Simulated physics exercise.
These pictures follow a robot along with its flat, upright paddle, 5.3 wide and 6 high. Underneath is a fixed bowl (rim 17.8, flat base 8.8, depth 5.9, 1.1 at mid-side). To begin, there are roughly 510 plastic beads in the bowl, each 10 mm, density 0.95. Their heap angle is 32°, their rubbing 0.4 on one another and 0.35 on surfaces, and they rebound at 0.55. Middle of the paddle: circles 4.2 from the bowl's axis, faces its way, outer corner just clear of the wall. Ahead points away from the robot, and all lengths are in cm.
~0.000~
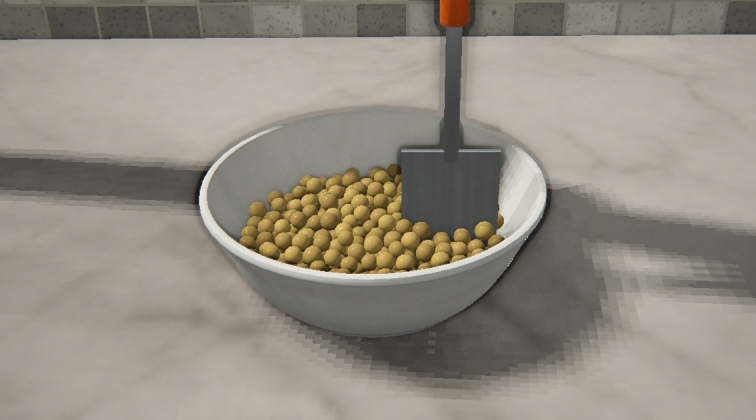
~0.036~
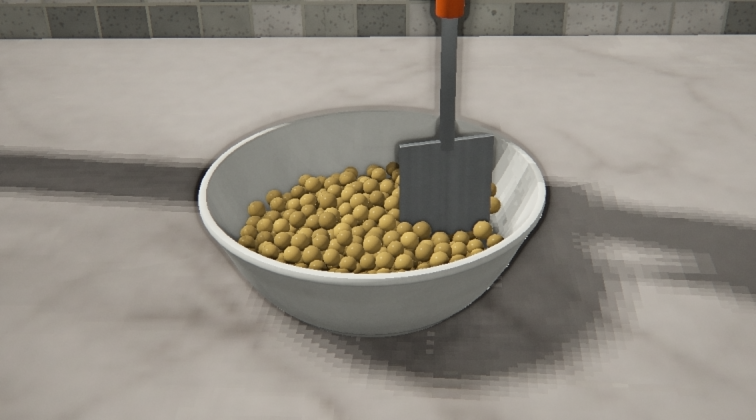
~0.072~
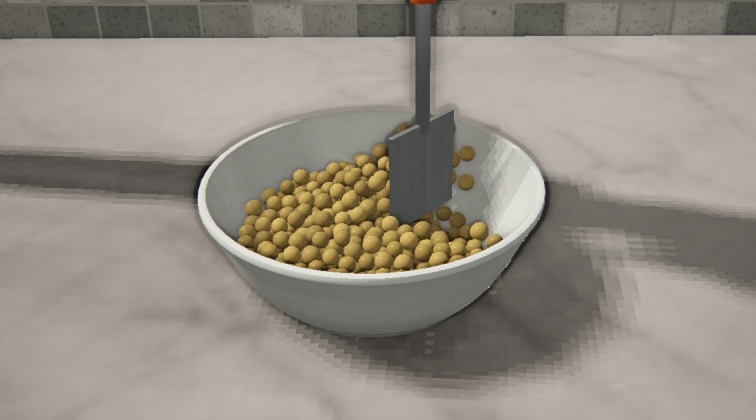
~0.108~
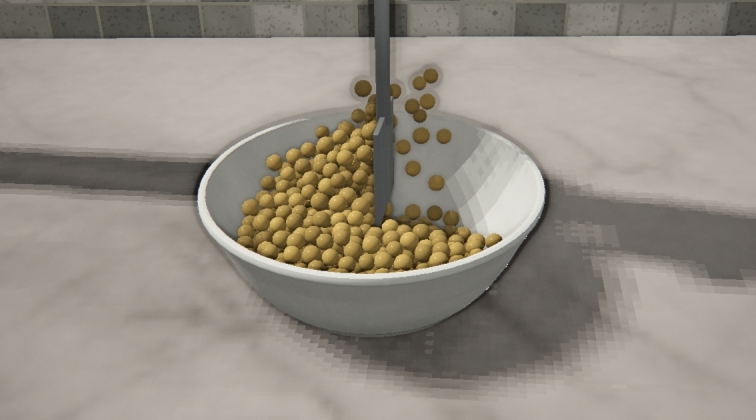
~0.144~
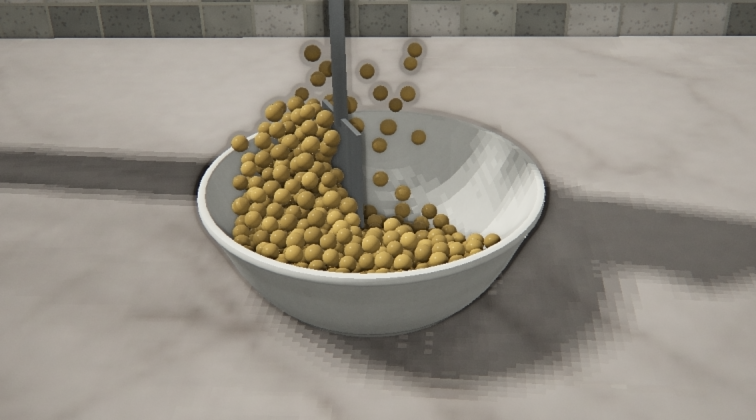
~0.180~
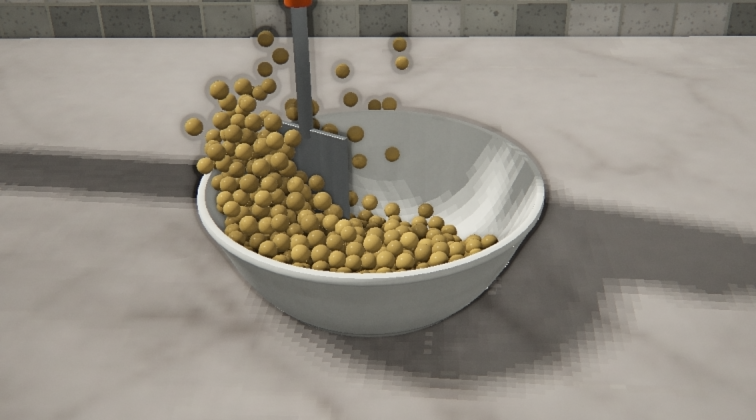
A flat gray paddle with an orange handle stands upright at the right side of a white bowl of tan beads, then turns and sweeps left through them. The beads pile up against the left wall, some fly into the air, and several rise above the rim as the paddle reaches the left side.
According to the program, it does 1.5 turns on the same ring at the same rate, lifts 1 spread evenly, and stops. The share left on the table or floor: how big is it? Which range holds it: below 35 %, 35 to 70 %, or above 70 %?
The range 35 to 70 %.
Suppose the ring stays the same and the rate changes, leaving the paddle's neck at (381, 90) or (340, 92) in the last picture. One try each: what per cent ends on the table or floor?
So, roughly 20 percent the first time and 30 percent the second.
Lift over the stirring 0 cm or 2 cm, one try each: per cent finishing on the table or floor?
Roughly 50 percent, then roughly 30 percent.
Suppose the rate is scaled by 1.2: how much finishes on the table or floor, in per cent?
About 45 per cent.
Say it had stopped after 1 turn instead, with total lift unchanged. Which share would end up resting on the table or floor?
I'd reckon near 30 per cent.
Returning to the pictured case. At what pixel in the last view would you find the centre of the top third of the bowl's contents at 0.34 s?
I'd point to somewhere close to (448, 237).
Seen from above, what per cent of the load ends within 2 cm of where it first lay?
About 10 %.
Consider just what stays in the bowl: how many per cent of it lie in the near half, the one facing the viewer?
It comes to near 55 percent.
After 0.34 s, 298° round, highest piece 11 above the table; 379 in the bowl, 46 on the table or floor, 89 in flight or on the tool.
After 0.50 s, 87° round, highest piece 9 above the table; 322 in the bowl, 159 on the table or floor, 33 in flight or on the tool.
After 0.78 s, 180° round, highest piece 5 above the table; 298 in the bowl, 216 on the table or floor.
After 1.48 s, 180° round, highest piece 5 above the table; 298 in the bowl, 216 on the table or floor.
In the end, 298 in the bowl, 216 on the table or floor. That is 42 % on the table or floor.
